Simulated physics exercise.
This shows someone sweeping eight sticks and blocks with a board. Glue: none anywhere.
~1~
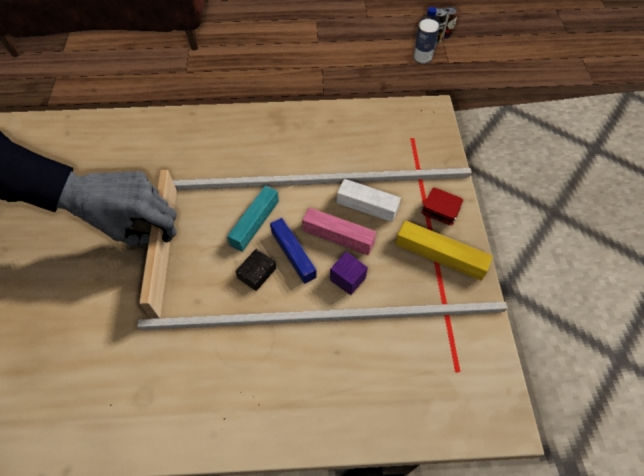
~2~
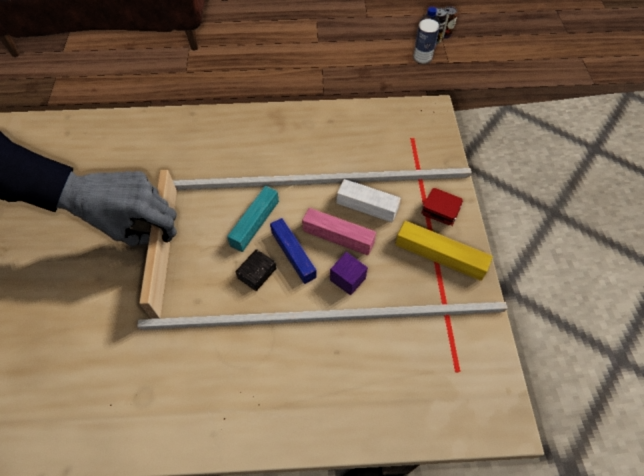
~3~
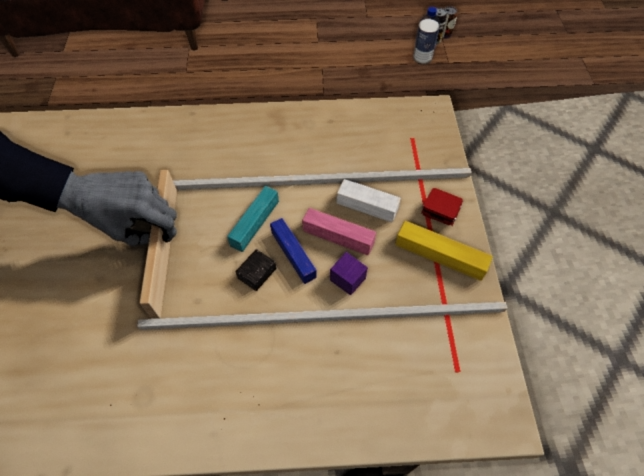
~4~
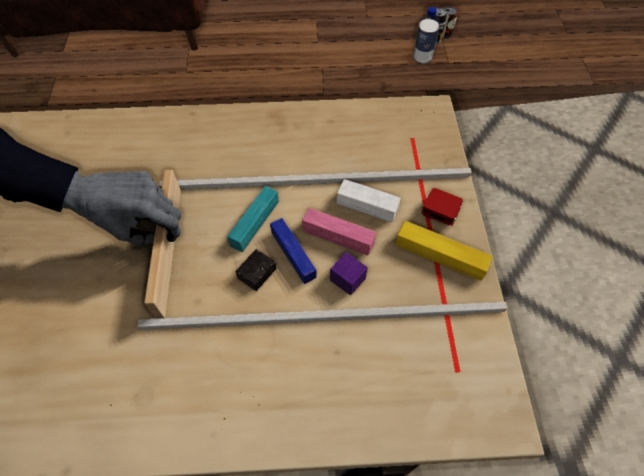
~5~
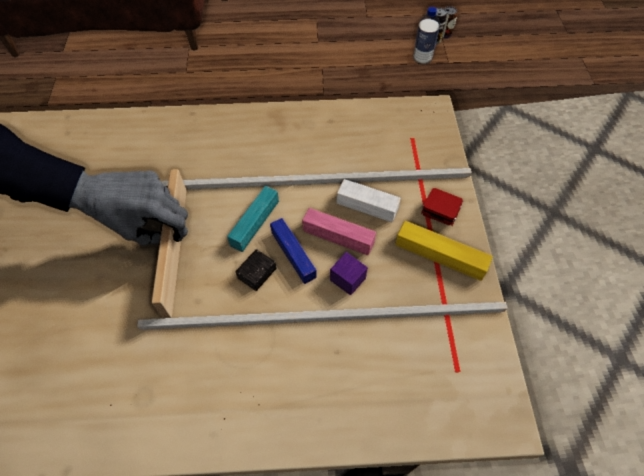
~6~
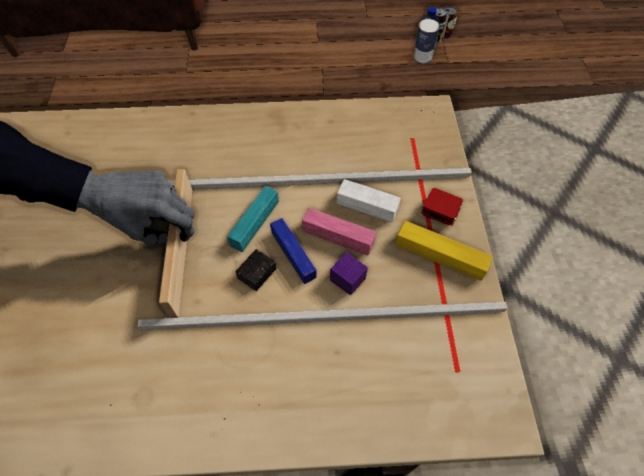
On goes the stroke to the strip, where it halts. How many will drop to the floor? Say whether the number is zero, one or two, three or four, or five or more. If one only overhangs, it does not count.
Pieces that go over the edge: One, or two at most.
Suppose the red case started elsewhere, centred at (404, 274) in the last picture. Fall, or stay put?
In that case it keeps its place.
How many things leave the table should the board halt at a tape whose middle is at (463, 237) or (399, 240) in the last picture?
The floor gets 5 the first time and 1 the second.
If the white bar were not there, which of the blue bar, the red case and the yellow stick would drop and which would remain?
As for the blue bar, it is retained; the red case is not retained; the yellow stick is not retained.
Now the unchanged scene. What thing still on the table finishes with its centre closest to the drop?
That is the white bar.
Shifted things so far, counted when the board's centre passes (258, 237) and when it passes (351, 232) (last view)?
By the first moment it's 3, by the second it's 8.
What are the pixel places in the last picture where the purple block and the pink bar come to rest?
Purple block at about (458, 288), pink bar at about (470, 221).
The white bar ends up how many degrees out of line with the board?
Out of line by around 70°.
A little later, none off yet; red case at rest near (442, 208); yellow stick at rest near (442, 250); white bar at rest near (368, 201).
When it is over, the number that fall off is one or two; down, yellow stick and red case.
